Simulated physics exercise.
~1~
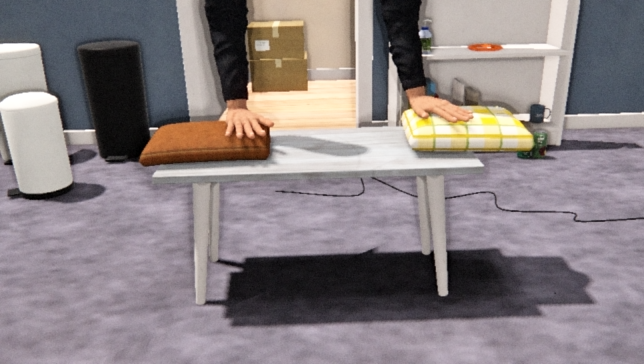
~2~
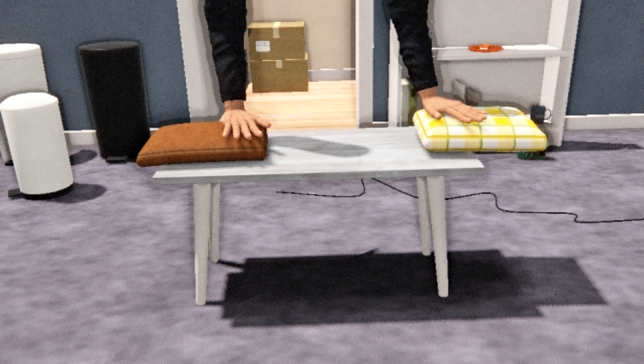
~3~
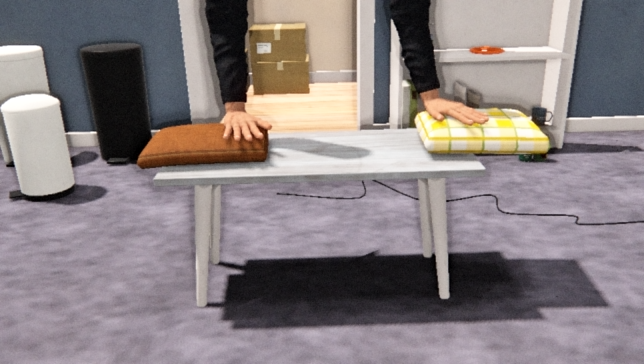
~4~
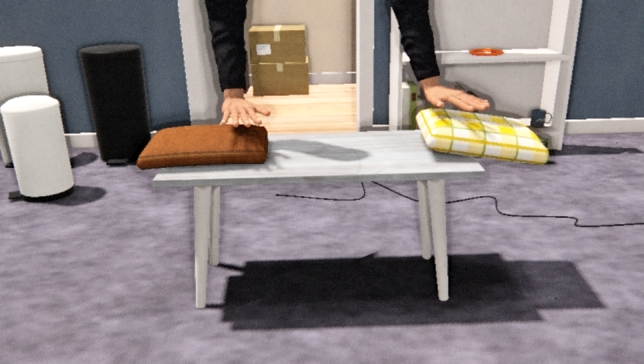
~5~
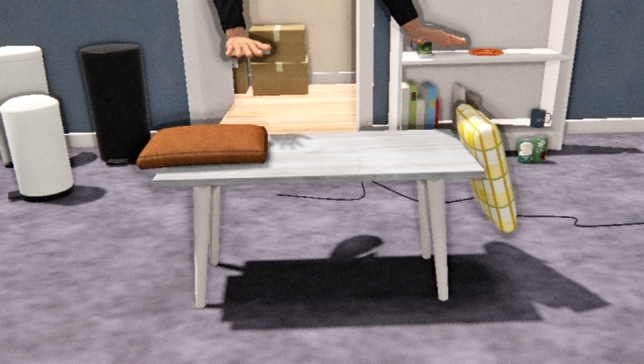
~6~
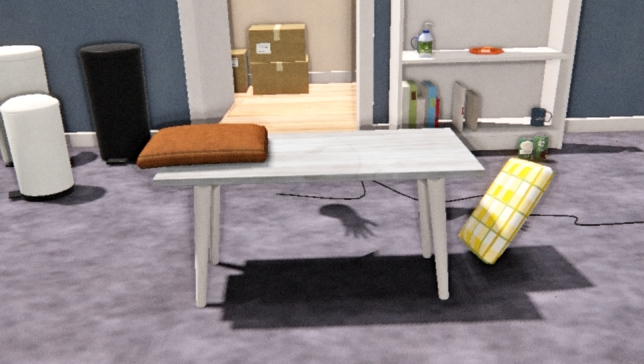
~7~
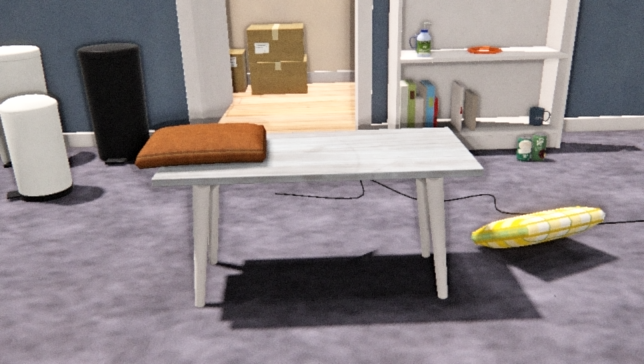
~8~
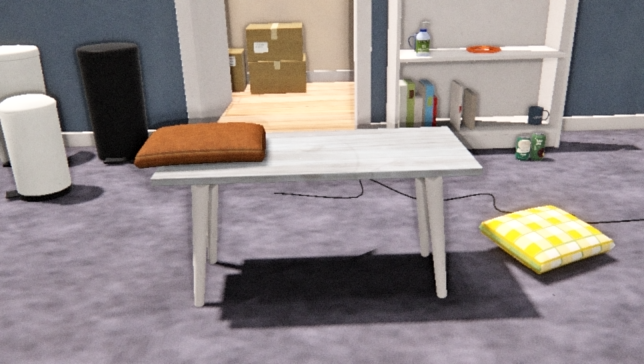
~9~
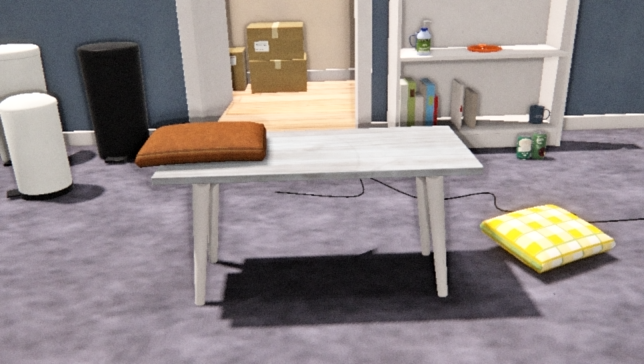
On a pale bench, two hands resting on a brown pillow and a yellow checked cushion withdraw, and the cushion tumbles to the floor.
